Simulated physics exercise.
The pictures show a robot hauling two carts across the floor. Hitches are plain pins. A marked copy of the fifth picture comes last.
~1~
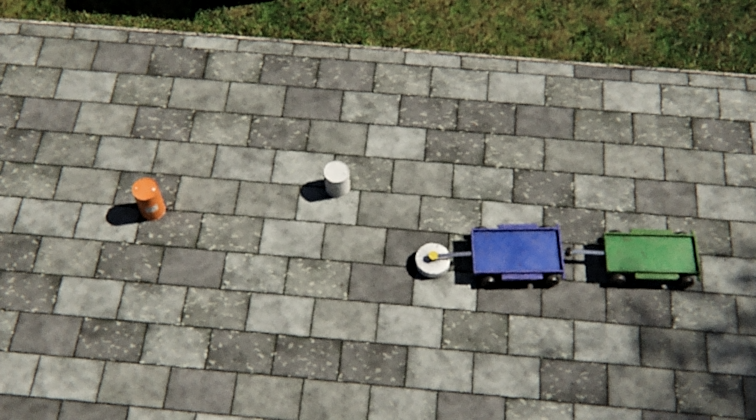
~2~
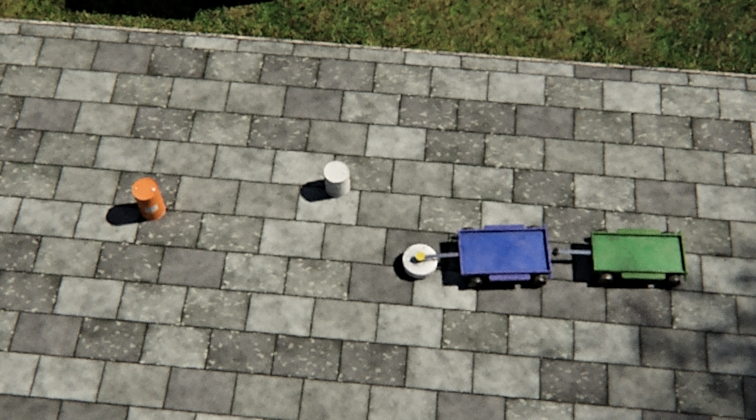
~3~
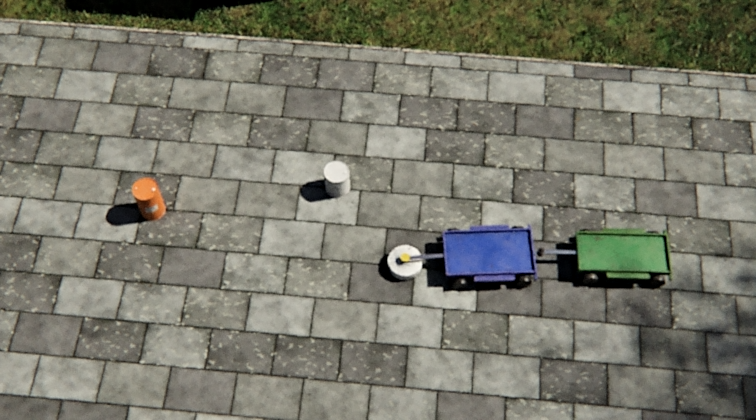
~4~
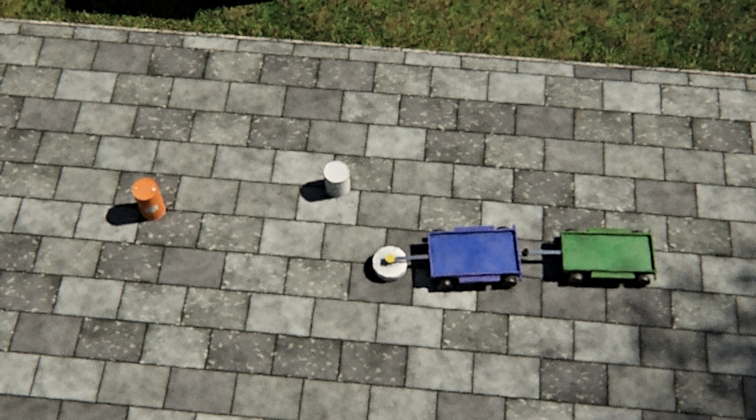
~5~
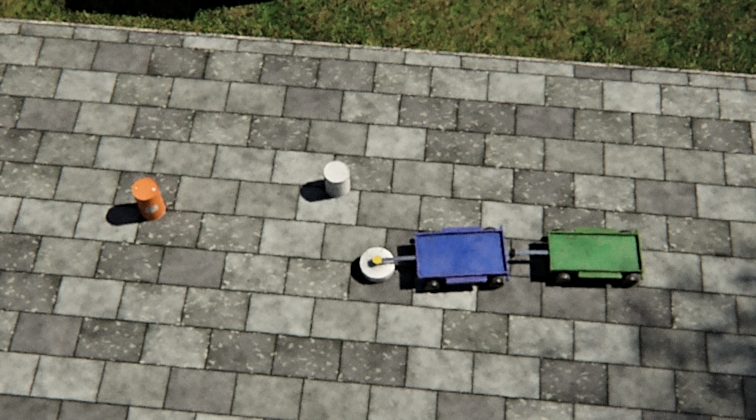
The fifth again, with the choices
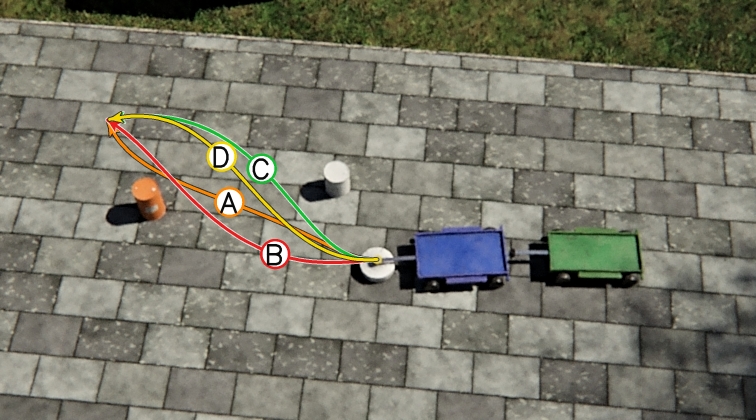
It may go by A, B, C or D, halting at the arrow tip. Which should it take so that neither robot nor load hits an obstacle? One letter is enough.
Route D.
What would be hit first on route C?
The white keg.
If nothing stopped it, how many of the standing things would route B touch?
One.
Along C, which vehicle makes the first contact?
It is the blue cart.
On the marked copy, A from (377, 259) via (230, 202) to (109, 123); B from (377, 259) via (213, 219) to (107, 120); C from (377, 259) via (254, 161) to (111, 119); D from (377, 259) via (240, 176) to (109, 119).
Taking D. A third of the way, robot (274, 216), last cart (478, 254).
Two thirds of the way, robot (200, 142), last cart (364, 237).
When it is over, robot (109, 125), last cart (282, 196); nothing has been touched.
As for the rest, A meets the orange drum; B meets the orange drum; C meets the white keg.
